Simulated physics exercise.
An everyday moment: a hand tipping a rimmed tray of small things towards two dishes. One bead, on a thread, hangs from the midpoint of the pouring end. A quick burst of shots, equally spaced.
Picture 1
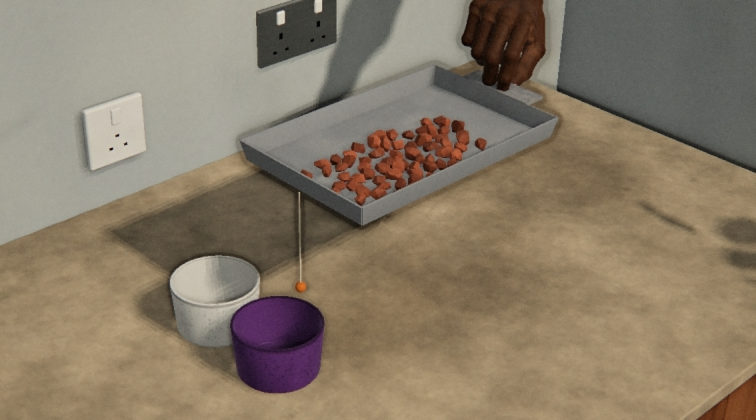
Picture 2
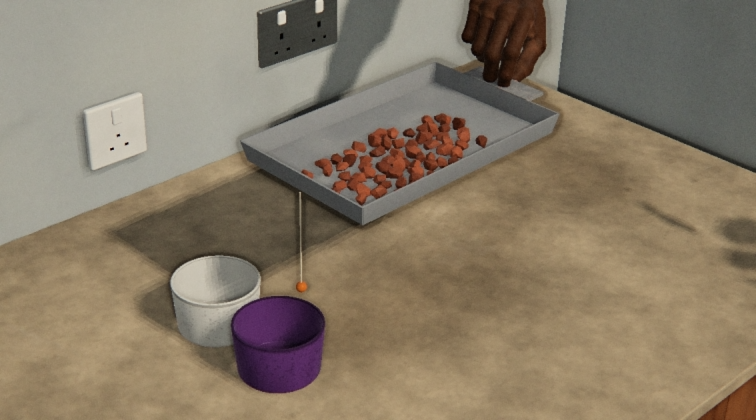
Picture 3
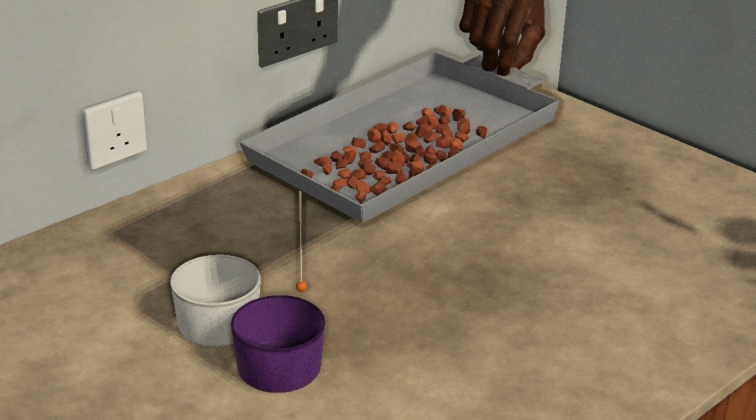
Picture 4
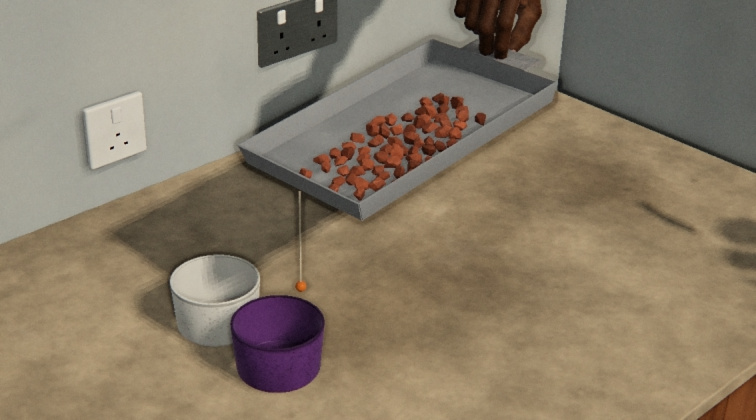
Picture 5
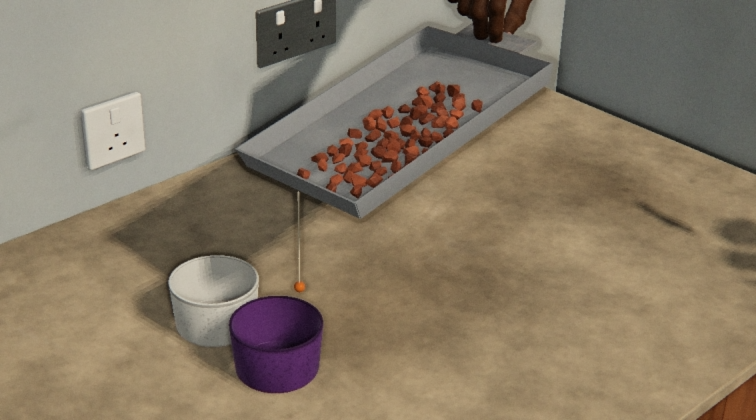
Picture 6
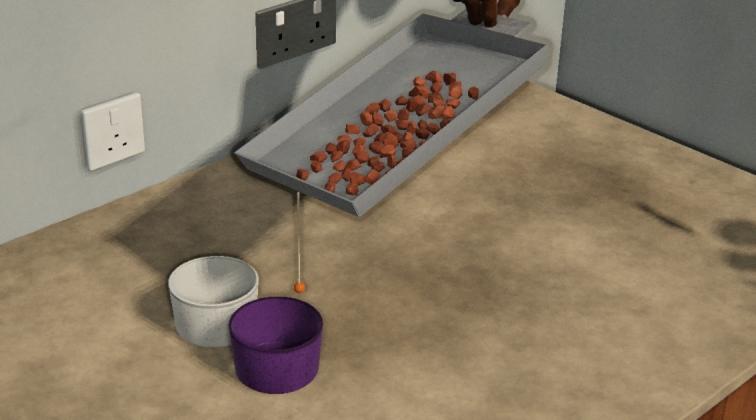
A hand raises the far end of a grey tray of reddish-brown bits, tilting it above white and purple dishes.
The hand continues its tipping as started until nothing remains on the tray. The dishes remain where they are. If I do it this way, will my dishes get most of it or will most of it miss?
The dishes will manage to catch most of it.
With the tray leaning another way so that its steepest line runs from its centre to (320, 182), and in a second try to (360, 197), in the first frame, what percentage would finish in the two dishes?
Respectively 70 and 20 in a hundred.
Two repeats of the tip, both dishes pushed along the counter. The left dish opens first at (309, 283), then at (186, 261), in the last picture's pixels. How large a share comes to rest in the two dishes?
I'd expect some 0 percent, and then some 70 percent.
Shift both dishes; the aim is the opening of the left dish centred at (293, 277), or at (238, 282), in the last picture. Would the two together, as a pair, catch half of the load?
A minority, then a majority.
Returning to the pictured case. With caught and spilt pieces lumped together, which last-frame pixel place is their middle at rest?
I'd say the middle ends up at about (220, 322).
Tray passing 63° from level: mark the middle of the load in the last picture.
Look about (286, 159) in the last picture.
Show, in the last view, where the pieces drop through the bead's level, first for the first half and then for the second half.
The first part passes (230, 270); everything after passes (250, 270).
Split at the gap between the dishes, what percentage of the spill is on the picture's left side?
Estimate: Roughly 40 %.
Soon after the last picture, tray tipped steeply; all on the tray.
A little later, tray tipped past a quarter turn; about half on the tray; a stray few in the right dish; about a third in the left dish; a stray few outside both; a small part in the air.
Later still, tray tipped past a quarter turn; about a quarter in the right dish; about two thirds in the left dish; about a quarter outside both.
At rest, tray tipped past a quarter turn; about a quarter in the right dish; about two thirds in the left dish; about a quarter outside both.
